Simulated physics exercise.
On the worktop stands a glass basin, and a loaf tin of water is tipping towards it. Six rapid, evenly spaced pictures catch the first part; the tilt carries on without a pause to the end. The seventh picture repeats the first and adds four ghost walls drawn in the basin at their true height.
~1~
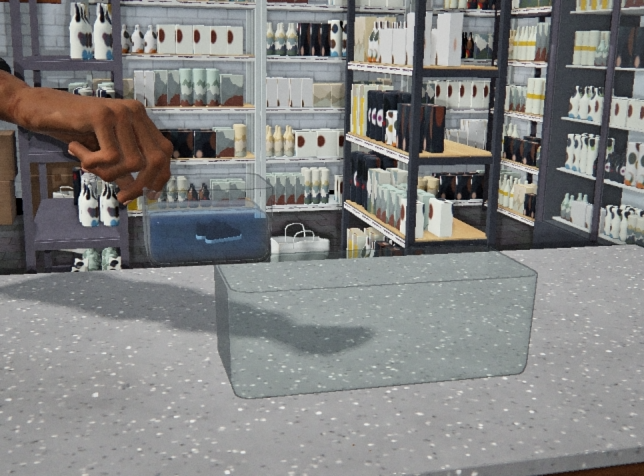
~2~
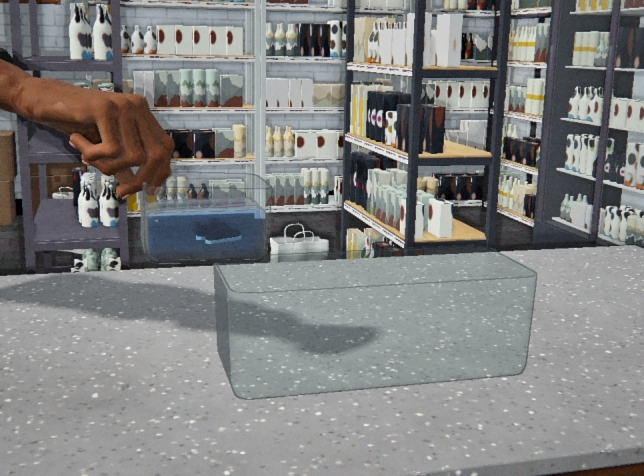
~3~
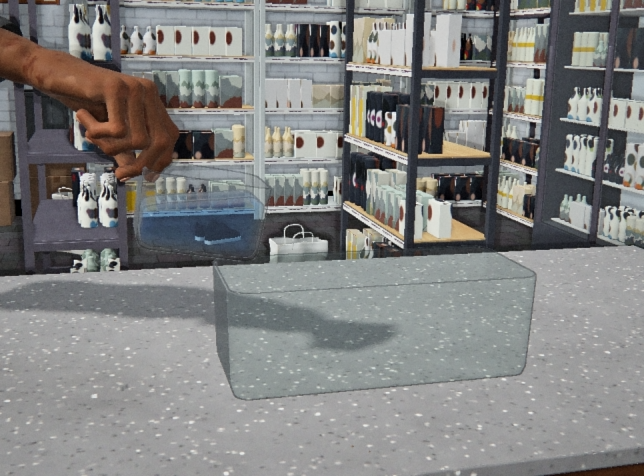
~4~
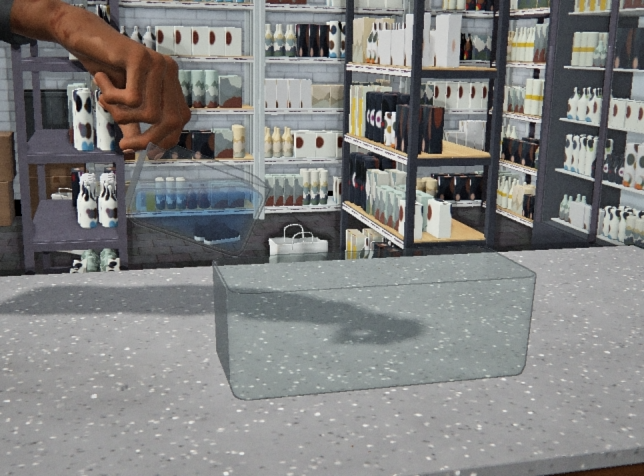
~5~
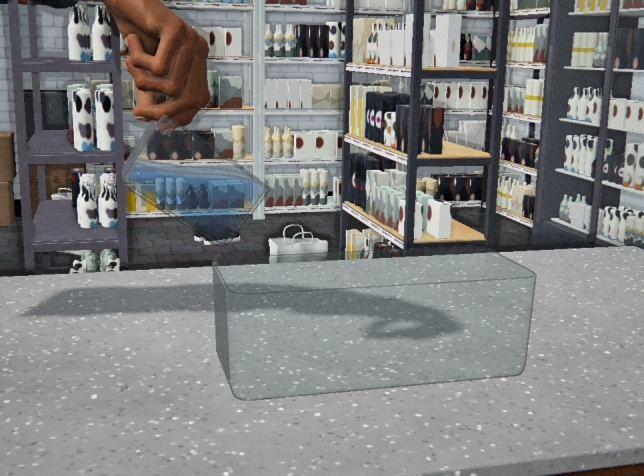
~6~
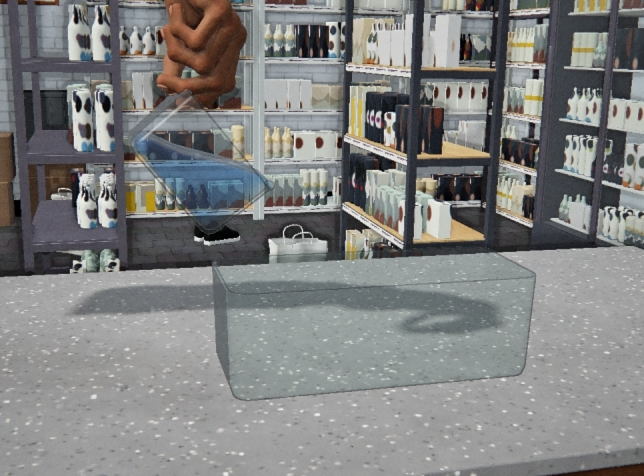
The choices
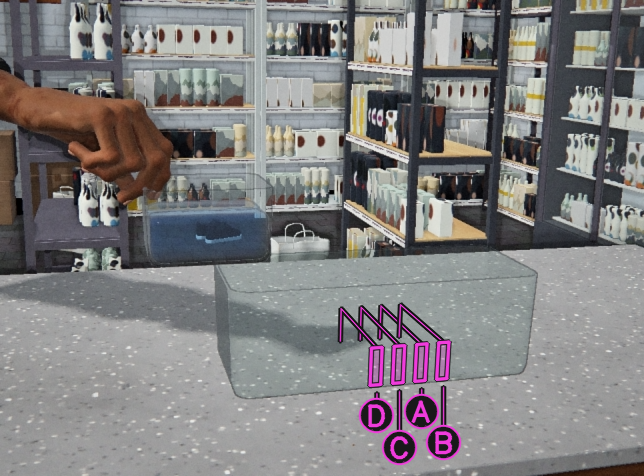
A hand held a clear container of blue liquid above a speckled worktop, behind an empty glass basin, and steadily tilted it further and further until the liquid reached over its lip.
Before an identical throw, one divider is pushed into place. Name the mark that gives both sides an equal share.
D works best here.
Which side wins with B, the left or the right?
More ends on the left.
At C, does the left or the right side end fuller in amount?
The left side.
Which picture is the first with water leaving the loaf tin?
Picture 6.
In magenta, A at (421, 389); B at (443, 386); C at (399, 391); D at (376, 393).
With A, about 89 % ends left of the wall and 7 % right of it; 5 % is lost outside.
With B, about 81 % ends left of the wall and 8 % right of it; 11 % is lost outside.
With C, about 82 % ends left of the wall and 15 % right of it; 3 % is lost outside.
With D, about 47 % ends left of the wall and 50 % right of it; 3 % is lost outside.
